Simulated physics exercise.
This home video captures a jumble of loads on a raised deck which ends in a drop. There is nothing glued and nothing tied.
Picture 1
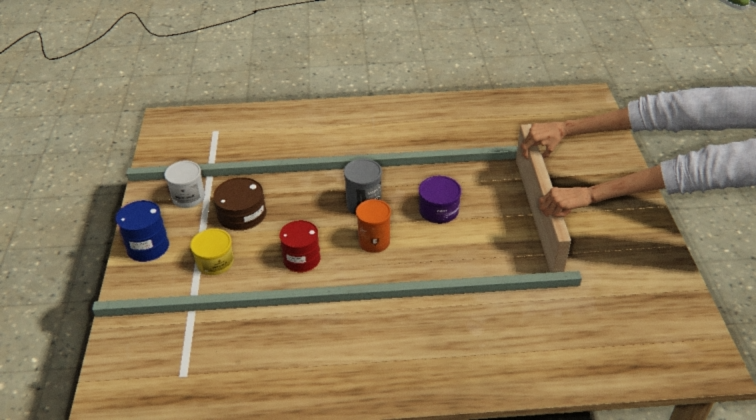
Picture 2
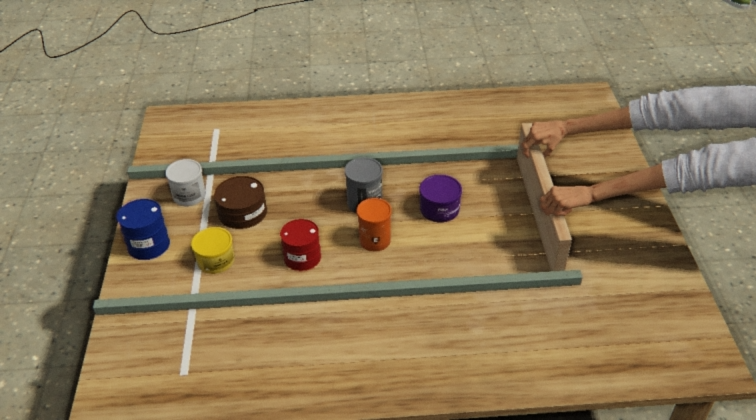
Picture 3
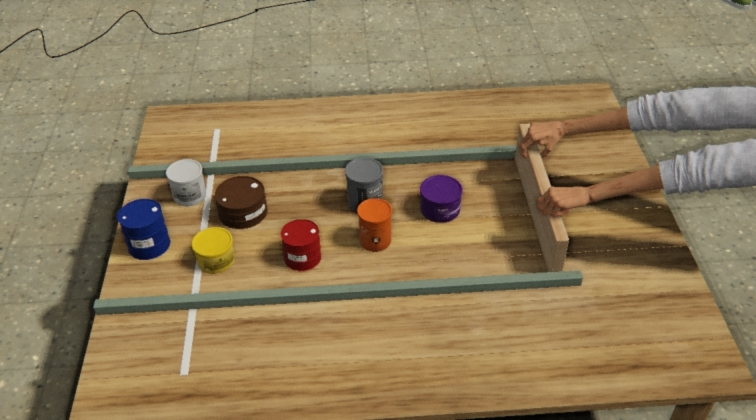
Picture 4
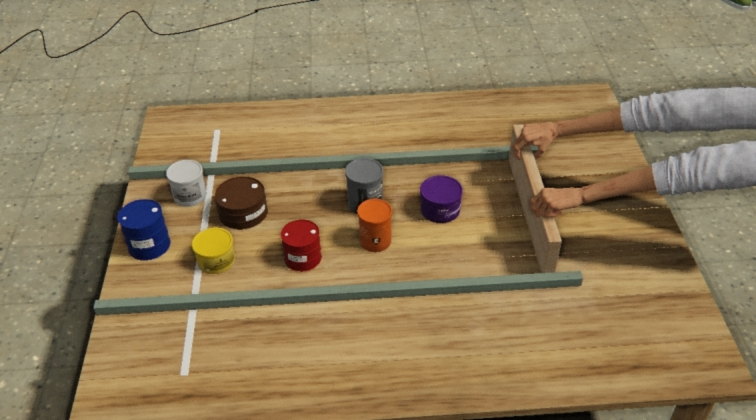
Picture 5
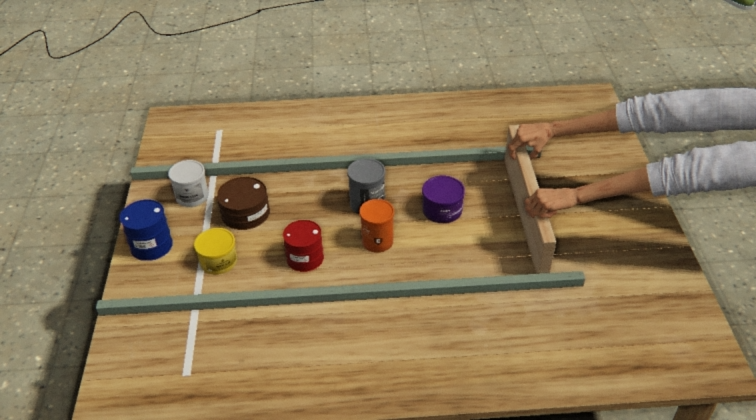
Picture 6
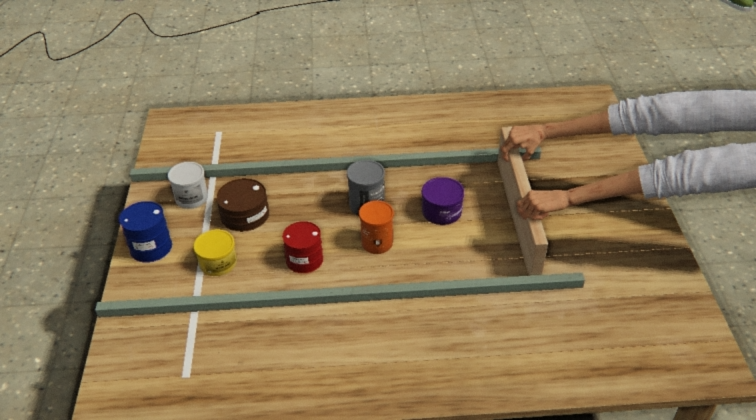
Two hands sliding a wooden plank slightly left between green rails on a wooden table, with eight colourful cans sitting still.
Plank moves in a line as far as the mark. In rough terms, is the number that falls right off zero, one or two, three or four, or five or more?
It is zero.
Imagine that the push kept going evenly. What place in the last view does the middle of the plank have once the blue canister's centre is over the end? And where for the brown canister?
First near (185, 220), second near (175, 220).
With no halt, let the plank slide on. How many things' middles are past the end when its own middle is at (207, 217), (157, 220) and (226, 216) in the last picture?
Taking the places in turn, the counts are 0, 4 and 0.
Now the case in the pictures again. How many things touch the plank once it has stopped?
That makes 4.
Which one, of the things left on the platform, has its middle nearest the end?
The blue canister finishes nearest.
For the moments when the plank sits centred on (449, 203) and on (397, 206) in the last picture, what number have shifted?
The first count is 1, and then it's 2.
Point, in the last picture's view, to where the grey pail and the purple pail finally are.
Grey pail at (188, 189), purple pail at (183, 226).
Early on, none off yet; blue canister at rest near (146, 232); white pail at rest near (189, 186); yellow pail at rest near (216, 253).
Finally, the number that fall off is zero.
